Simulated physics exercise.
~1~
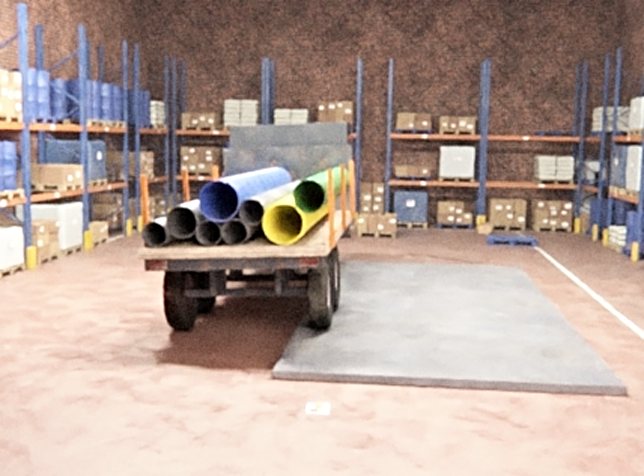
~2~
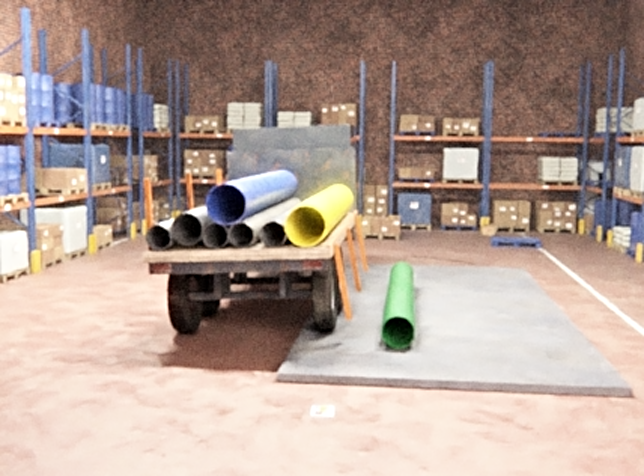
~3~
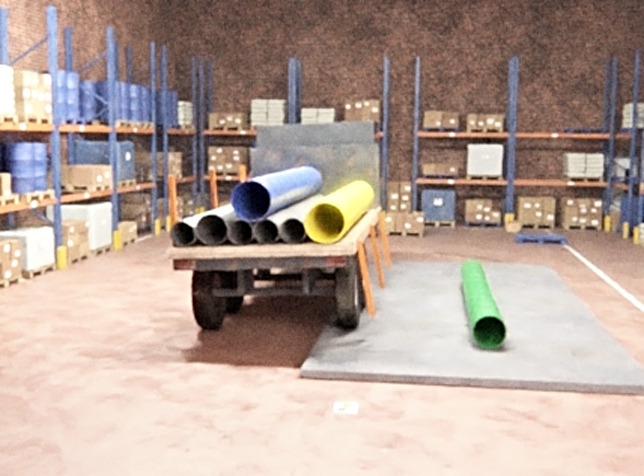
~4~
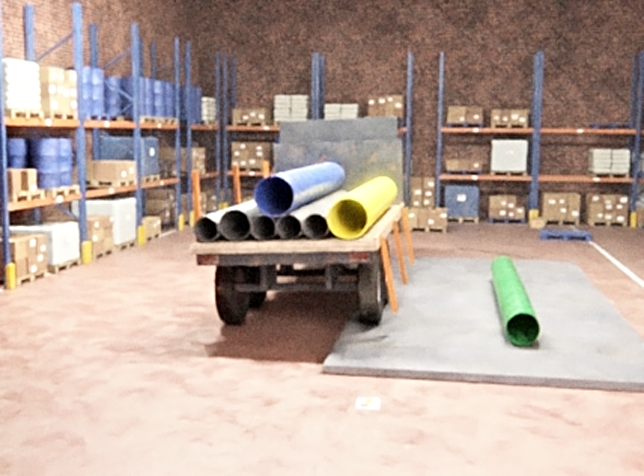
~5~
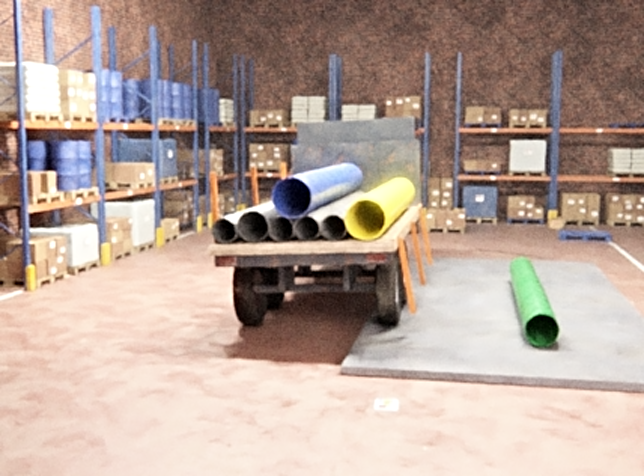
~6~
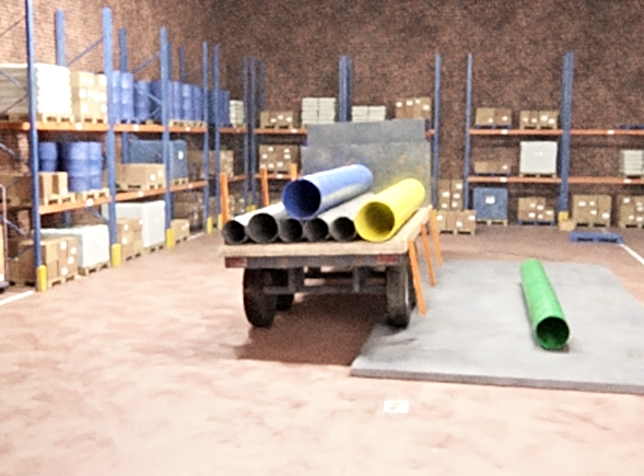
In a warehouse lined with blue and orange racks of boxes and barrels, we look at the back of a parked flatbed lorry, with a grey slab on the floor to its right. Dark pipes lie in a row on the deck, with a blue pipe on top and a yellow and a green one at the right. The orange posts on the right side drop, and the green pipe falls off that edge onto the slab. It rolls right while the view pans slightly left. The green pipe stops on the slab, and the yellow, blue and dark pipes remain on the lorry.
